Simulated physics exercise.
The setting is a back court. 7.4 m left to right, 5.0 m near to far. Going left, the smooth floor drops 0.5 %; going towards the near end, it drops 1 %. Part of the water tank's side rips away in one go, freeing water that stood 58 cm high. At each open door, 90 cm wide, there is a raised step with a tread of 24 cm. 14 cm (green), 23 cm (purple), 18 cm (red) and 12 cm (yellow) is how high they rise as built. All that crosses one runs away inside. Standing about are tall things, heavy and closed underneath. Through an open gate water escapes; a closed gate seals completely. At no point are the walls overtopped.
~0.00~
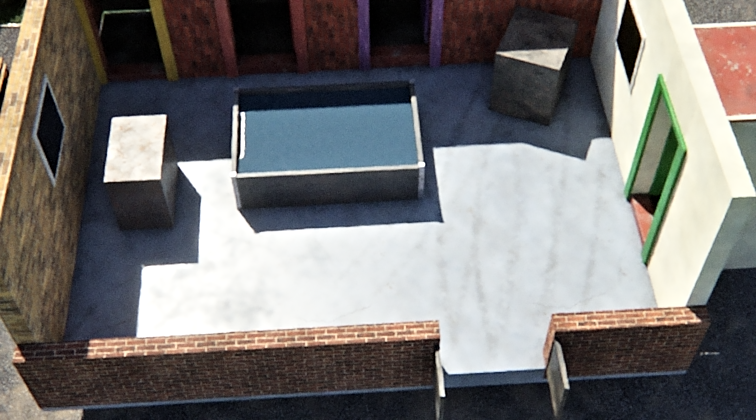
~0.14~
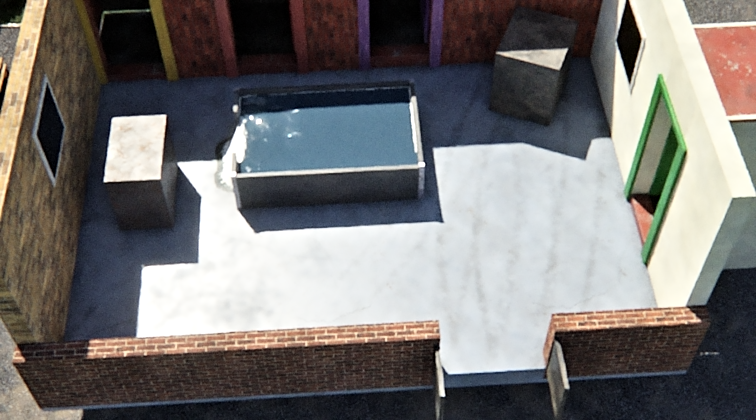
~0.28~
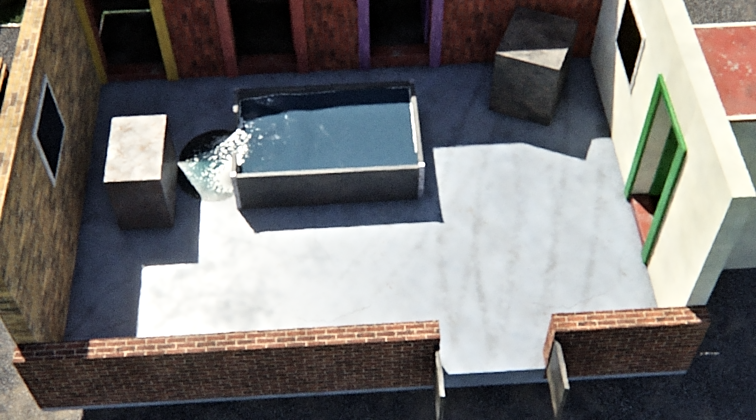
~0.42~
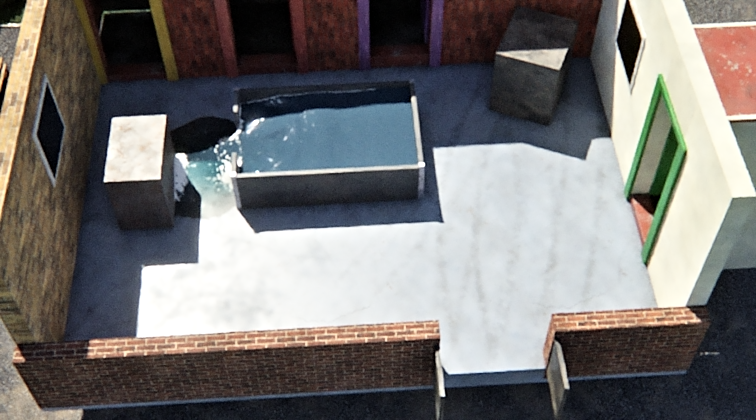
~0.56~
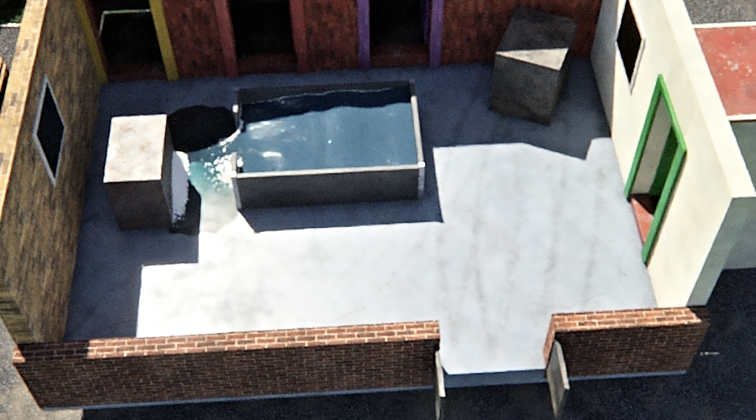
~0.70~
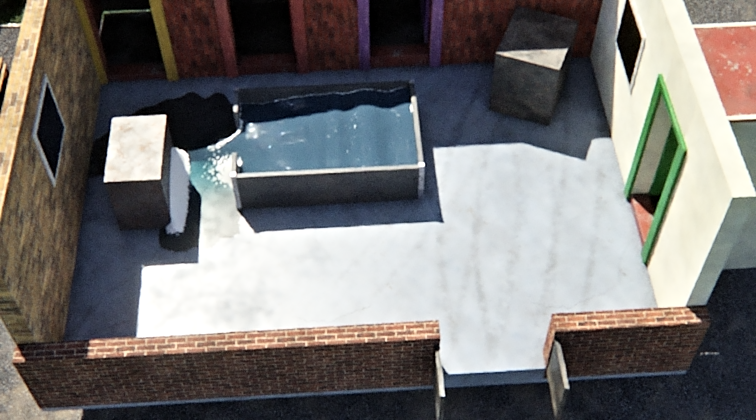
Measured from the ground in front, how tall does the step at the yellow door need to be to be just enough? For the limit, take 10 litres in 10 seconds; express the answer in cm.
It needs to be about 26 cm tall.
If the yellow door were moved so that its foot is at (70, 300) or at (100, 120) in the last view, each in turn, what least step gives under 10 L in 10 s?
You'd want about 10.0 cm there first, then about 24 cm.
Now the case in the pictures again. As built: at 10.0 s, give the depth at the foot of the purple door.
Lab note: Depth approx. 4.5 cm.
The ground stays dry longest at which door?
The answer is the green door.
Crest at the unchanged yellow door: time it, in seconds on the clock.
Roughly 2.4 s.
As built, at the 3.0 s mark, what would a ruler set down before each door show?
In cm: Green 0, purple 0, red 2, yellow 23.
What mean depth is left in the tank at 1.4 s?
Mean depth: Approx. 43 cm.
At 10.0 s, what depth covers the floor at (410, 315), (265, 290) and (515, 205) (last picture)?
Depths of roughly 4 cm, 6 cm and 5 cm, in that order.
After 1.4 s water covers 20 % of the floor, deepest (40 cm) near (179, 177); 4 cm at the yellow door, 0 litres in over its 12 cm step.
After 3.0 s water covers 40 % of the floor, deepest (28 cm) near (179, 177); 23 cm at the yellow door, 85 litres in over its 12 cm step.
After 10.0 s water covers 90 % of the floor, deepest (14 cm) near (59, 379); 9 cm at the yellow door, 149 litres in over its 12 cm step.
At the yellow door as built, the water arrived by 1.2 s and peaked near 24 cm at 2.4 s.
With a step of 22 cm, 27 litres would have come in within the 10 s; with 30 cm, 3 litres. So under 10 litres takes about 26 cm.
